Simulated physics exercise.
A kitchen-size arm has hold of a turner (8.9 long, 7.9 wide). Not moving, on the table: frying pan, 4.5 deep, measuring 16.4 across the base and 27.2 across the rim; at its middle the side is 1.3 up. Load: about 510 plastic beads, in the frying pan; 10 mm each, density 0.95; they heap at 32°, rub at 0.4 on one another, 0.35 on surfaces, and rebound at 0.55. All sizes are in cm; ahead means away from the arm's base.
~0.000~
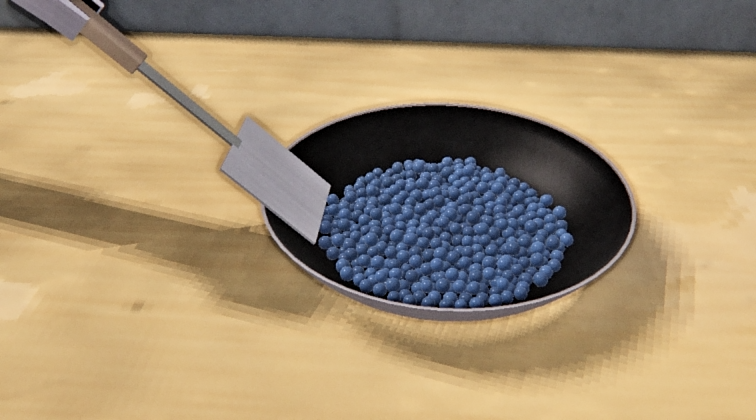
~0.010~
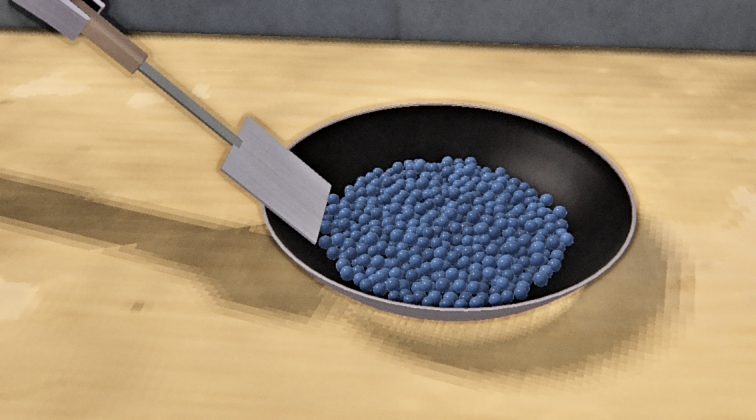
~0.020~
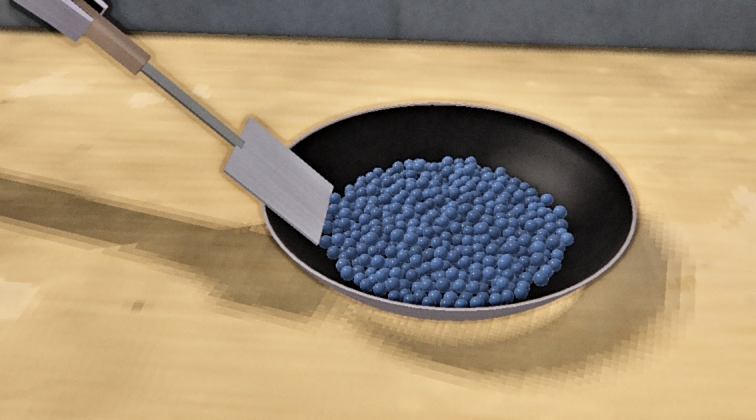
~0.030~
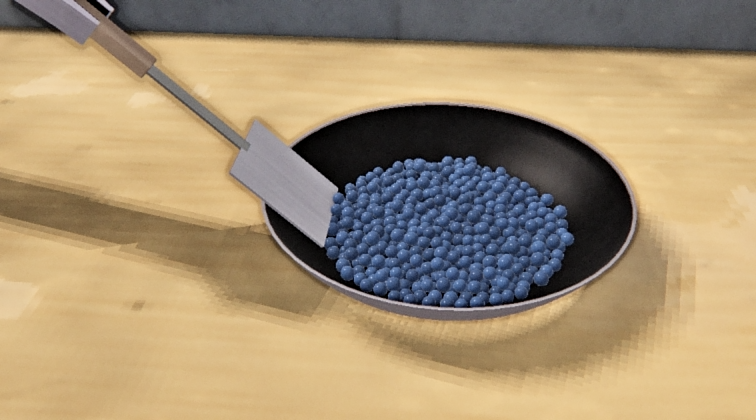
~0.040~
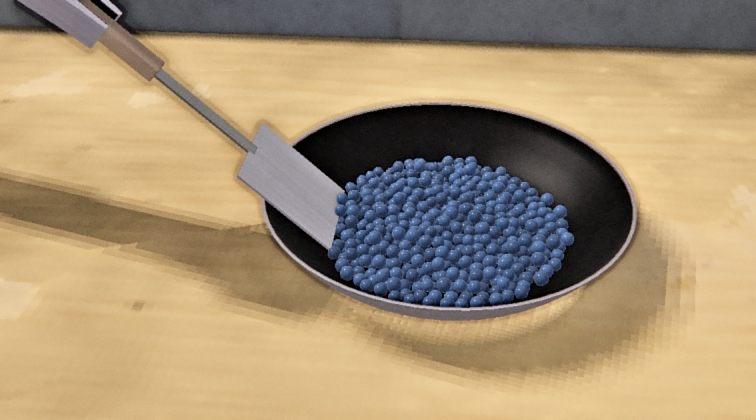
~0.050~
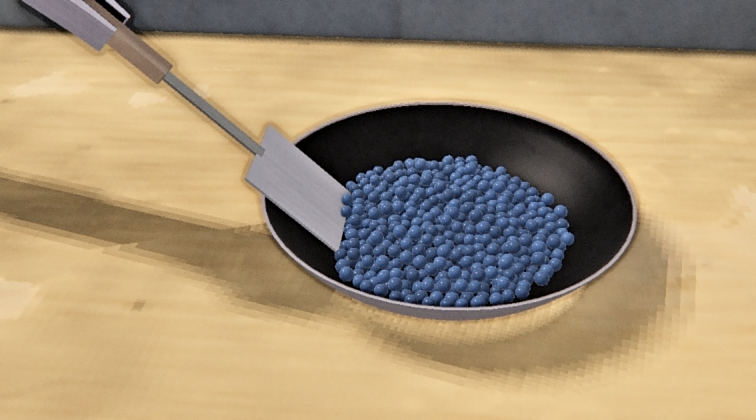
A heap of small blue beads sat in a black frying pan on a table while a turner, held by a partly visible robot arm, slid slightly right, nudging the beads at the left edge.
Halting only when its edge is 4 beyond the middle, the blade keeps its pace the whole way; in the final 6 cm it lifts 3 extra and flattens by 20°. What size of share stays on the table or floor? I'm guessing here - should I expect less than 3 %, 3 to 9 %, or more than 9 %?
You should expect less than 3 %.
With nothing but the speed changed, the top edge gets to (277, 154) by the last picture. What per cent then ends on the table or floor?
Near 0 in a hundred.
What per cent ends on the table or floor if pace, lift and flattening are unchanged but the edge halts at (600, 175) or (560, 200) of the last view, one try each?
The two tries give near 20 and near 0 in a hundred.
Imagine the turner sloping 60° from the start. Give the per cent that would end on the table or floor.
I'd expect near 0 percent then.
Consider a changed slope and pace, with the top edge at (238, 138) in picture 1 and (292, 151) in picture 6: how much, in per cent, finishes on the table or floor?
Off the vessel, on the table or floor: Some 5 percent.
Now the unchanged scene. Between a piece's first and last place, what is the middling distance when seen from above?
2 cm.
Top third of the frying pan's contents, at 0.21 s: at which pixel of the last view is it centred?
It is centred close to (474, 218).
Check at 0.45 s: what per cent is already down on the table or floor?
Around 0 %.
After 0.13 s, sloping 44°, highest piece 4 above the table; 508 in the frying pan.
After 0.21 s, sloping 35°, highest piece 4 above the table; 508 in the frying pan.
After 0.45 s, sloping 24°, highest piece 3 above the table; 508 in the frying pan.
After 1.50 s, sloping 24°, highest piece 3 above the table; 508 in the frying pan.
In the end, 508 in the frying pan. That is 0 % on the table or floor.
